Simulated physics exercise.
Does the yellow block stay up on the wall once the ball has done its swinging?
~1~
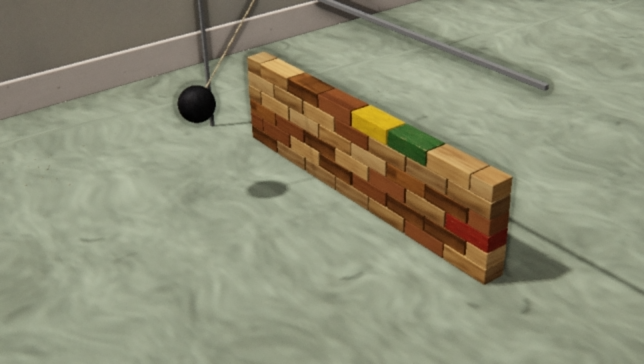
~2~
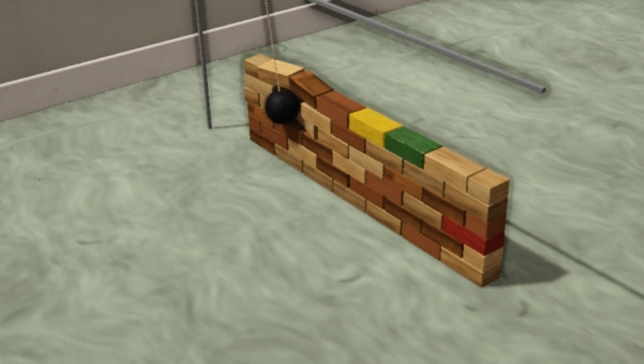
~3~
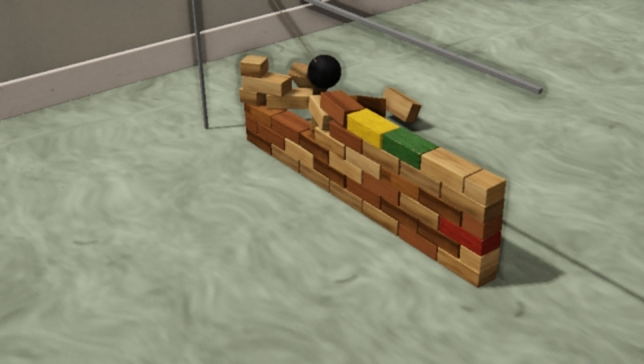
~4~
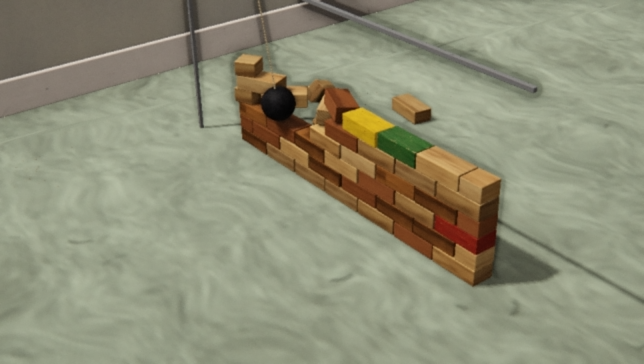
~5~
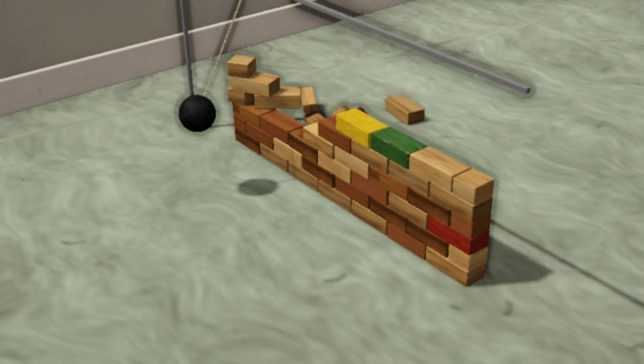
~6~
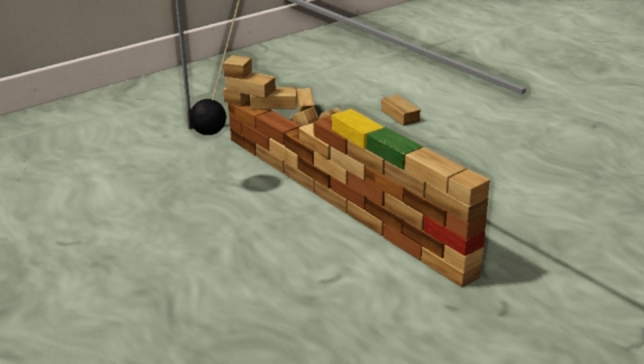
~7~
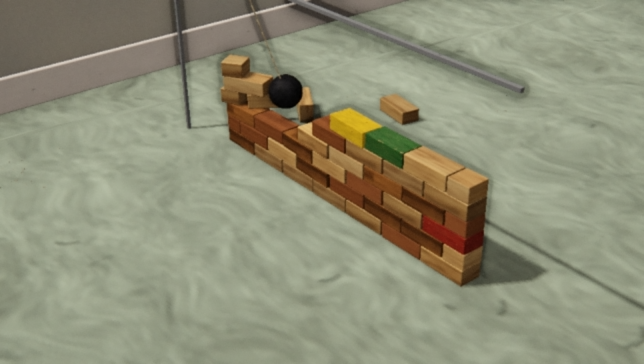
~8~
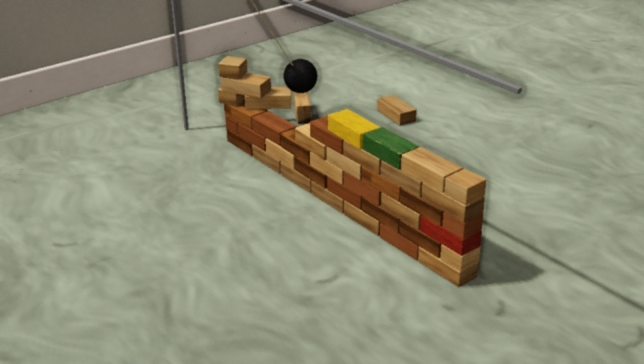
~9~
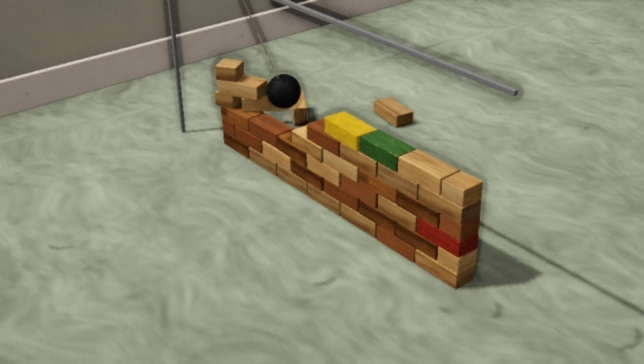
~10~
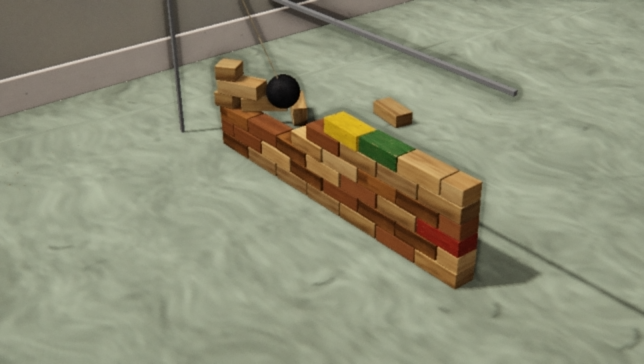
Yes, the yellow block stays up on top of the wall, next to the green one.
A black ball swings into a wooden block wall and breaks its far top corner.
